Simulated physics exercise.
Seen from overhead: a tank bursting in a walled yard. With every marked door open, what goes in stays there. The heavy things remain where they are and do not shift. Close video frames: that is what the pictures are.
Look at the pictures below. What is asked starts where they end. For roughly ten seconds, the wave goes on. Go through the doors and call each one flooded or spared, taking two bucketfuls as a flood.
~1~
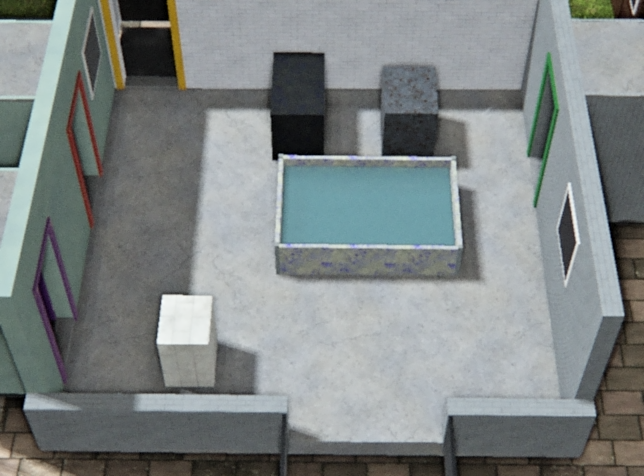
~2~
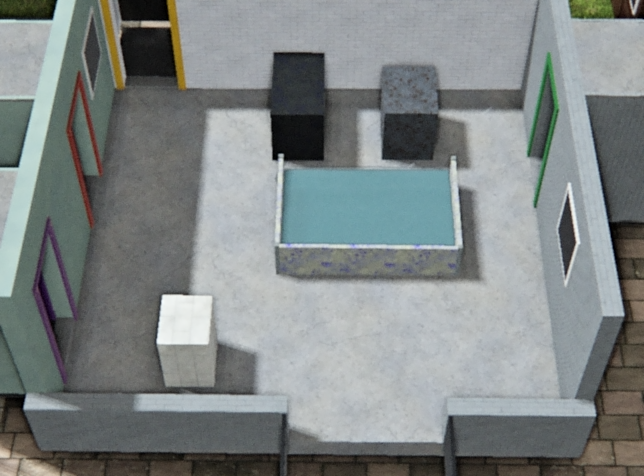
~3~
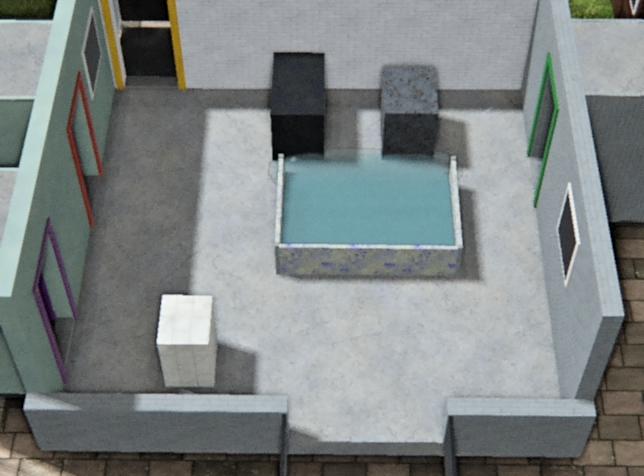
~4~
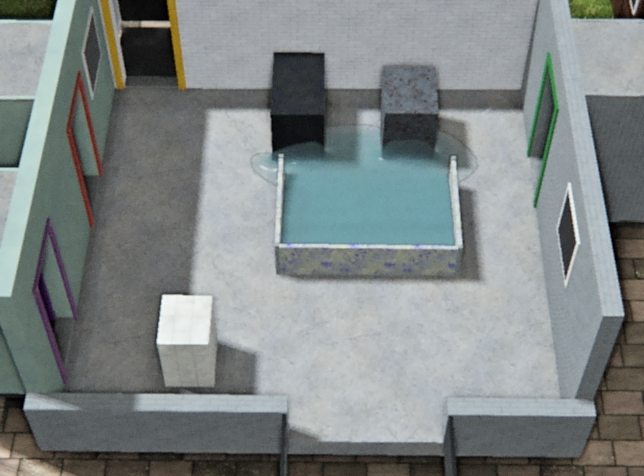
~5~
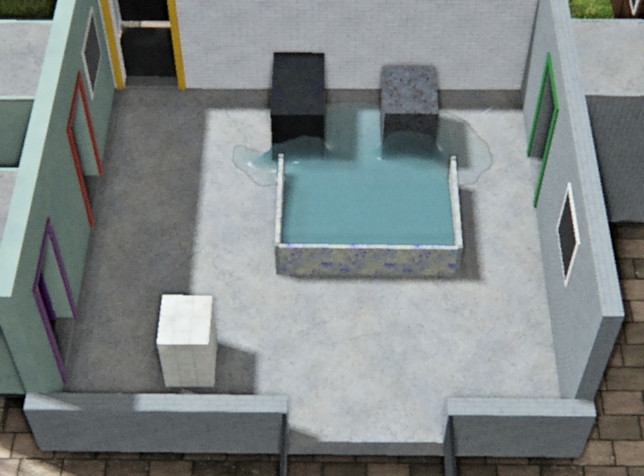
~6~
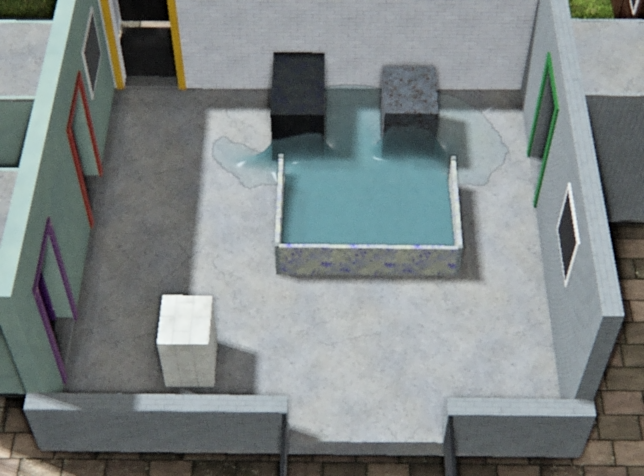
Yellow door: Flooded, green door: Flooded, red door: Flooded, purple door: Spared.
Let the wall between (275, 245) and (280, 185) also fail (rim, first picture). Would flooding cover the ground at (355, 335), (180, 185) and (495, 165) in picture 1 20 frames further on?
The first spot is spared, the second soaked and the third spared.
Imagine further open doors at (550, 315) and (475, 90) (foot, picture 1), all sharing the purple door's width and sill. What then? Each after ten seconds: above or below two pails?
First: Remains below. Second: Gets beyond it.
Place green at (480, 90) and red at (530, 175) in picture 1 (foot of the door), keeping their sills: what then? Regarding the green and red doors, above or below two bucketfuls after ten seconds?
Finding - green door breaks the limit, red door breaks the limit.
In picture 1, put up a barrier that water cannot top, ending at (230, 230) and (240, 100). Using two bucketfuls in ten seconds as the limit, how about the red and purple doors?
With that in place the red door receives a smaller amount and the purple door receives a smaller amount.
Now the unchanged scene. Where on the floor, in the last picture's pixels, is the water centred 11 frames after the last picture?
About (353, 172) in the last view.
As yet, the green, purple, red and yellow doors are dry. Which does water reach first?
The green door, I reckon.
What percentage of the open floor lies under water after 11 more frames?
Some 40 per cent.
A moment on, water covers 25 % of the floor; the yellow door not reached, the green door wet at the sill, nothing in, the red door not reached, the purple door not reached.
Next, water covers 40 % of the floor; the yellow door wet at the sill, nothing in, the green door over two buckets in, the red door under two buckets in, the purple door not reached.
Then, water covers 45 % of the floor; the yellow door under two buckets in, the green door over two buckets in, the red door over two buckets in, the purple door wet at the sill, nothing in.
Later, water covers 70 % of the floor; the yellow door over two buckets in, the green door far over two buckets in, the red door over two buckets in, the purple door wet at the sill, nothing in.
In the end, water covers 90 % of the floor; the yellow door over two buckets in, the green door far over two buckets in, the red door over two buckets in, the purple door wet at the sill, nothing in.
